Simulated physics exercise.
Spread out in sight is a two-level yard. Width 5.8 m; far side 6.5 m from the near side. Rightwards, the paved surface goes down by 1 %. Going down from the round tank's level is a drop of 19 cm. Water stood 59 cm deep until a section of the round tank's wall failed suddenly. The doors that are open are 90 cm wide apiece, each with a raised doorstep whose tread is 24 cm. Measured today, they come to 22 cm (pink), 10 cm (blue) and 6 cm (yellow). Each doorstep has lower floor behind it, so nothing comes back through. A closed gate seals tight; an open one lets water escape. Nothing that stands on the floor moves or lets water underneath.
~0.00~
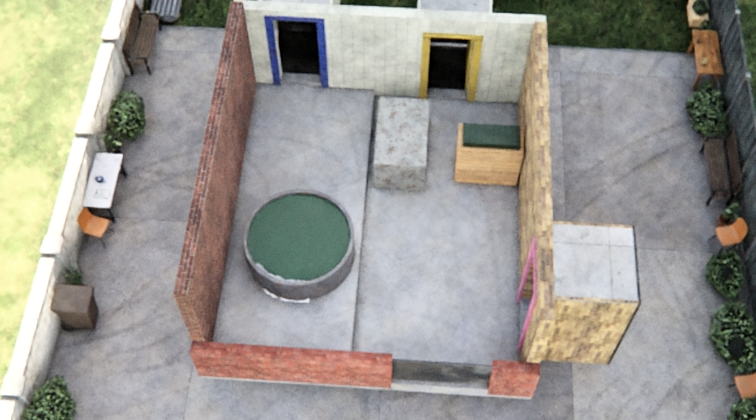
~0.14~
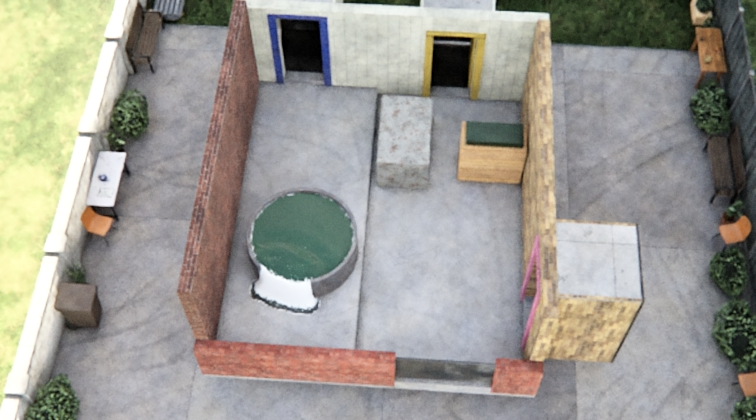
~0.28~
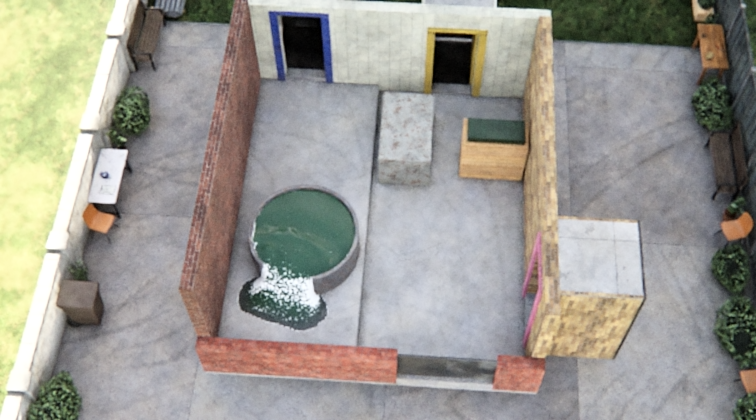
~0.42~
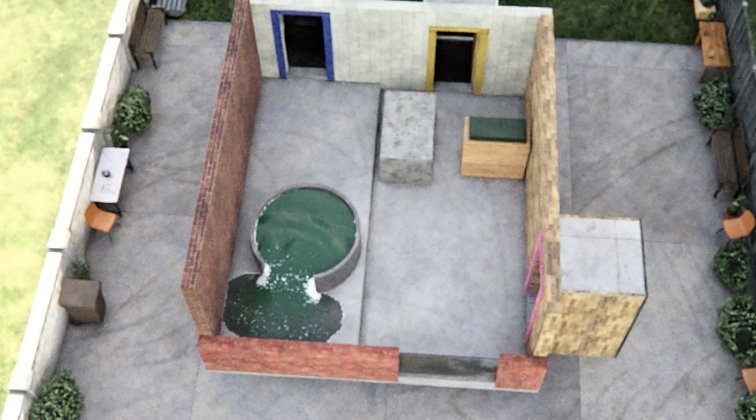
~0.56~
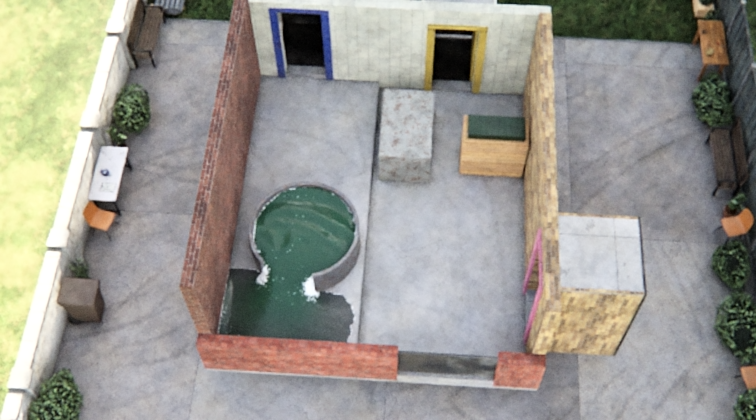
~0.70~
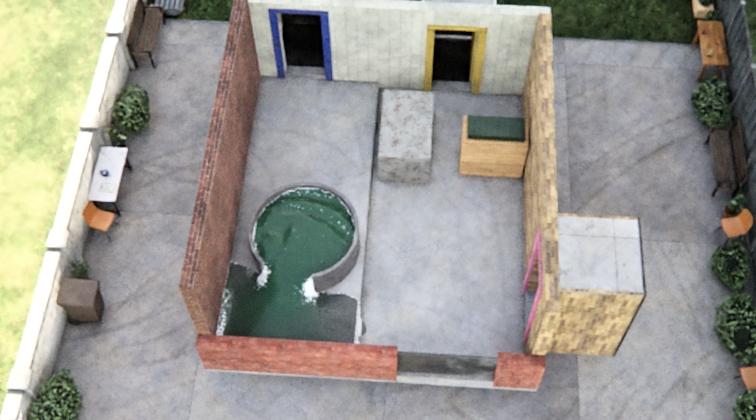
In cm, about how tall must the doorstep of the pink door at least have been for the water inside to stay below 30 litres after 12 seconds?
It would have had to be close to 12.5 cm tall.
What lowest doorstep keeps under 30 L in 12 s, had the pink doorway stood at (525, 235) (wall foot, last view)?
Roughly 6.0 cm.
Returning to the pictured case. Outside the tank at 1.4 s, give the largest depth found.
Max depth: Around 46 cm.
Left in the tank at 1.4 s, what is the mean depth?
About 38 centimetres.
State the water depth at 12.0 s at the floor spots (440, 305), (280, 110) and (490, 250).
Approx. 4 / 2 / 8 cm.
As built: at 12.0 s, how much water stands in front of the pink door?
9.5 cm.
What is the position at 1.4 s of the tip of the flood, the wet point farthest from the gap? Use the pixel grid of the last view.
Lab note: Front tip approx. at (428, 365).
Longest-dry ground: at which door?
The yellow door.
After 1.4 s water covers 10 % of the floor, deepest (46 cm) near (217, 348); it has not reached the pink door.
After 3.0 s water covers 40 % of the floor, deepest (26 cm) near (233, 247); 15 cm at the pink door, 0 litres in over its 22 cm doorstep.
After 12.0 s water covers 85 % of the floor, deepest (14 cm) near (525, 372); 9 cm at the pink door, 0 litres in over its 22 cm doorstep.
At the pink door as built, the water arrived by 2.7 s and peaked near 20 cm at 3.6 s.
Run again over the same 12 s with other heights there, 51 litres in over 11 cm, 9 litres over 15 cm. The limit of 30 litres is kept from about 12.5 cm up.
